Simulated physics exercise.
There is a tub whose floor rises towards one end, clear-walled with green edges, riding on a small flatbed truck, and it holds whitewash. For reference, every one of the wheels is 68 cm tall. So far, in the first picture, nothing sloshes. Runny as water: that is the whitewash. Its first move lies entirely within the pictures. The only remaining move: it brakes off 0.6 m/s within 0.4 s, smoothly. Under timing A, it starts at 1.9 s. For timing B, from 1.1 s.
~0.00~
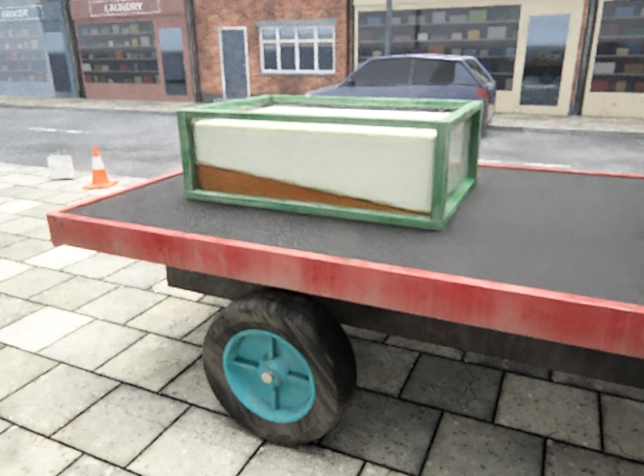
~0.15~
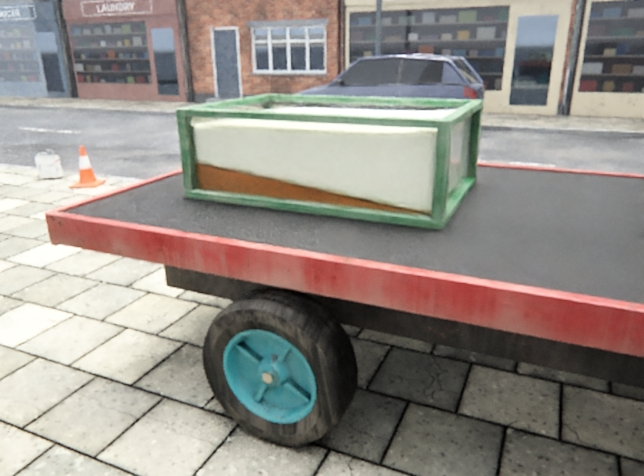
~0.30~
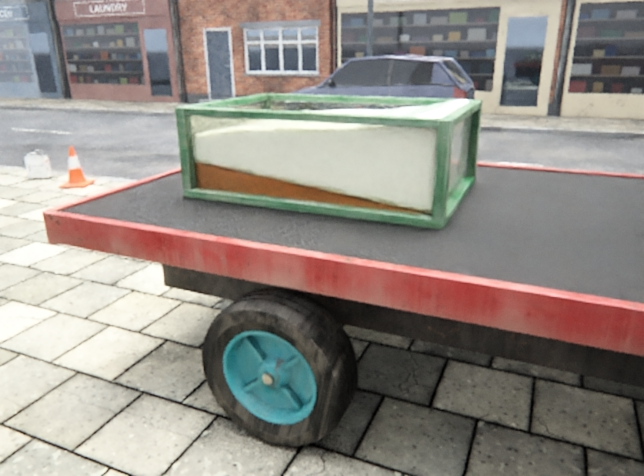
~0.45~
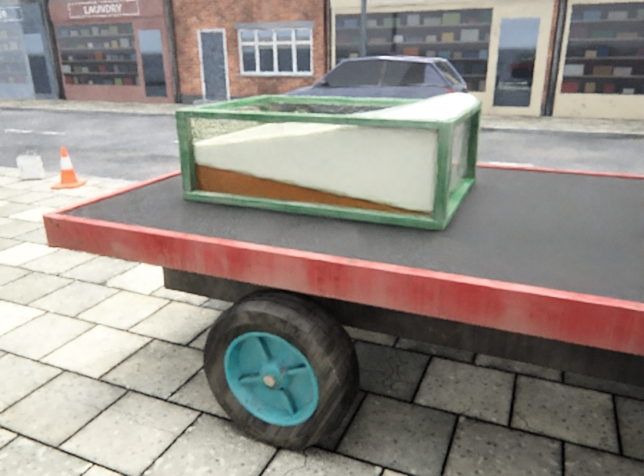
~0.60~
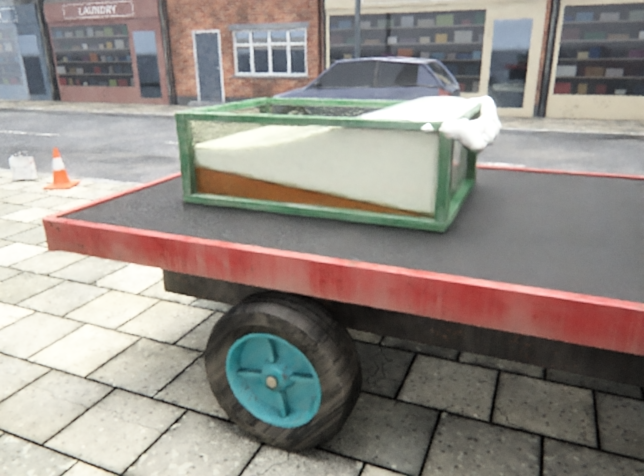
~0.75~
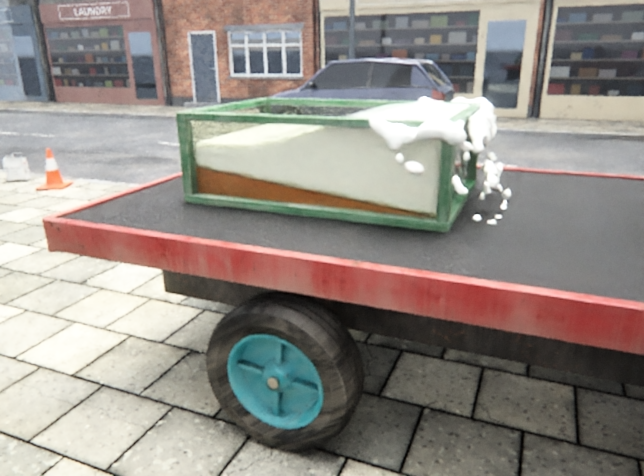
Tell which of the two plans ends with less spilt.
Less is spilt with plan B.
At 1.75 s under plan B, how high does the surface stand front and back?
Roughly 38 cm in front, roughly 26 cm behind.
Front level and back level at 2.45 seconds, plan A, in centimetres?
I'd say some 42 centimetres in front and some 18 centimetres behind.
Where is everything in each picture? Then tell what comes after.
In the first frame, the surface is at (424, 131) by the front wall; at (214, 119) by the back wall; it lies level with the rim line; the front is on the right, levels are read along the near wall; a wheel hub at (263, 382).
In the second frame, the surface is at (425, 129) by the front wall; at (214, 121) by the back wall; it lies level with the rim line.
In the third frame, the surface is at (427, 113) by the front wall; at (214, 132) by the back wall; it climbs 7° towards the front.
In the fourth frame, the surface is at (428, 105) by the front wall; at (214, 140) by the back wall; it climbs 11° towards the front.
In the fifth frame, the surface is at (428, 111) by the front wall; at (214, 143) by the back wall; it climbs 10° towards the front.
In the sixth frame, the surface is at (215, 139) by the back wall; it climbs 7° towards the front; a wheel hub at (269, 388); whitewash is coming over the front.
For plan A, 2.45 s in, the surface is 42 cm up at the front and 19 cm at the back; 8 per cent is out, mostly over the front, some over the back.
For plan A, 5.28 s in, 15 per cent is out, over the front and the back, 36 of 248 litres.
For plan B, 1.75 s in, the surface is 39 cm up at the front and 26 cm at the back; 2 per cent is out, over the front.
For plan B, 4.49 s in, 6 per cent is out, over the front and the back, 14 of 248 litres.
